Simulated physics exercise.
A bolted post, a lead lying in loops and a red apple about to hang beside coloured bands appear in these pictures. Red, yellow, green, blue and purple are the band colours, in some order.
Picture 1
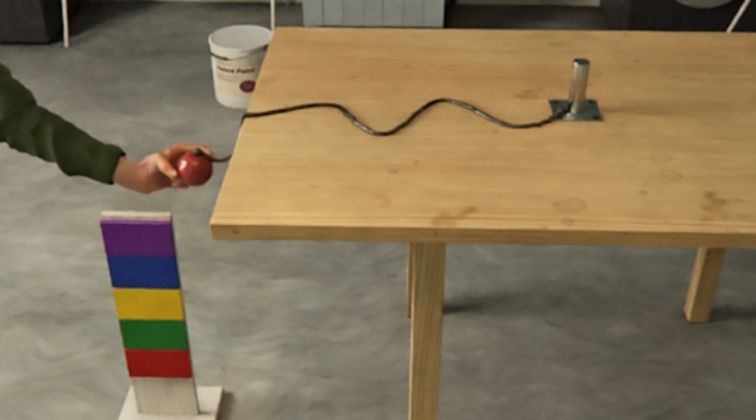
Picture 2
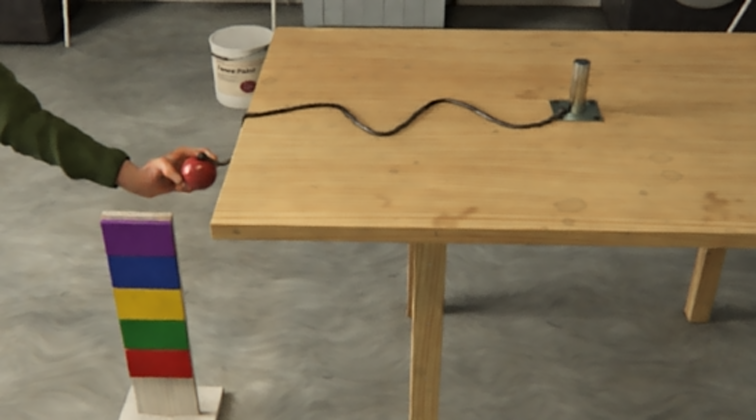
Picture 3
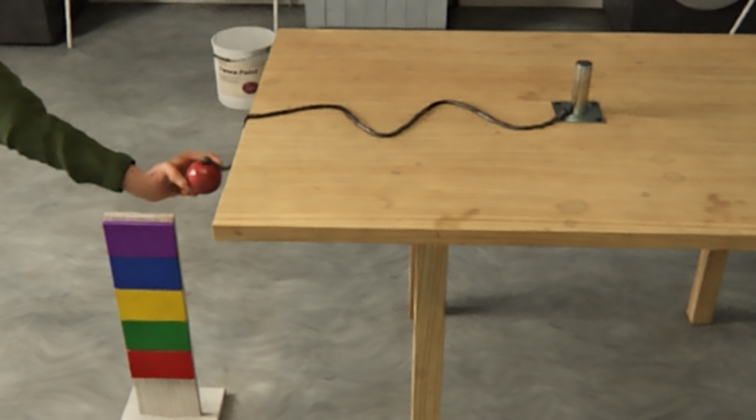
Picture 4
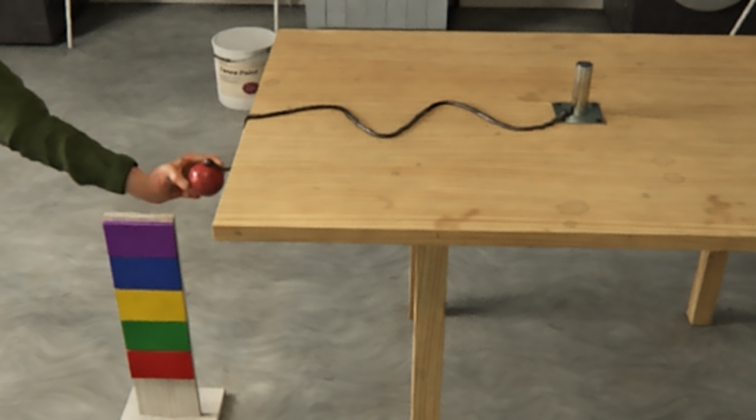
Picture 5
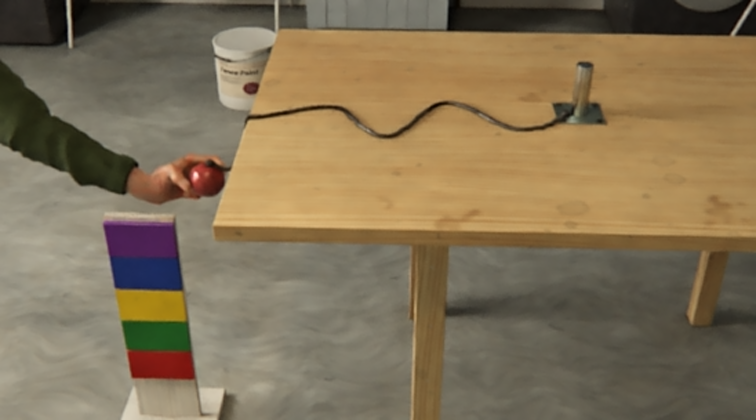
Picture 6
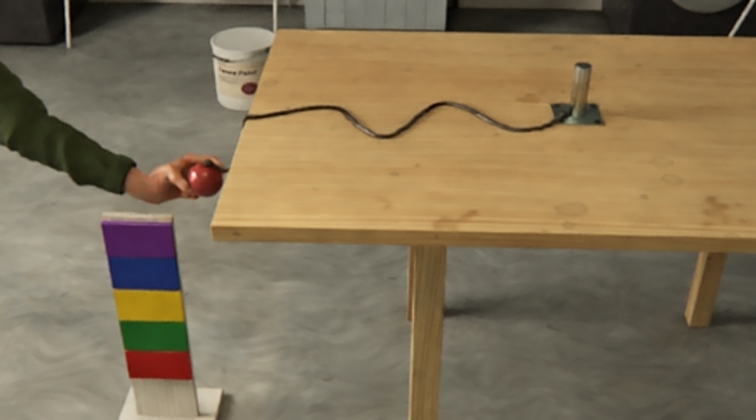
A hand holds a red apple on a dark cord beside a table, barely moving.
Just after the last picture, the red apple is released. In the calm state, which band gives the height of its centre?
The yellow band gives it.
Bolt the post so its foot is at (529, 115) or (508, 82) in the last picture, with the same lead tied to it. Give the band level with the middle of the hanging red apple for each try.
It would be green; green.
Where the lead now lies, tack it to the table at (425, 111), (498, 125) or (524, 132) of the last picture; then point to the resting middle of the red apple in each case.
Near (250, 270), then (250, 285), then (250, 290).
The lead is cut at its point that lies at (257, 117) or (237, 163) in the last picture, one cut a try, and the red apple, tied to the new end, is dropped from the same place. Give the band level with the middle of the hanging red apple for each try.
Try by try: Purple; blue.
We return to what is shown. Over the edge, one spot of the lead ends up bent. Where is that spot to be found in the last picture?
Location: About (348, 117).
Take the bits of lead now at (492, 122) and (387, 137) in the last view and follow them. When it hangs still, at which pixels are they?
In that view they sit near (466, 115) and near (304, 118).
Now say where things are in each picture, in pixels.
Red apple (195, 169); purple (137, 240); blue (143, 273); yellow (148, 305); green (153, 336); red (158, 365), in the first frame.
Red apple (200, 173); lead through (541, 125) (464, 105) (404, 125) (345, 112) (261, 115), in the second frame.
Red apple (205, 177), in the third frame.
Red apple (206, 180); lead through (543, 127) (466, 107) (407, 127) (348, 113) (264, 116), in the fourth frame.
Red apple (208, 180), in the fifth frame.
Red apple (206, 180); lead through (542, 128) (465, 108) (405, 128) (346, 114) (262, 117), in the sixth frame.
Soon after, apple near (225, 305); level with yellow.
Then, apple near (293, 295); level with yellow.
Further on, apple near (250, 303); level with yellow.
At rest, apple near (257, 302); level with yellow. The lead holds its middle at yellow.
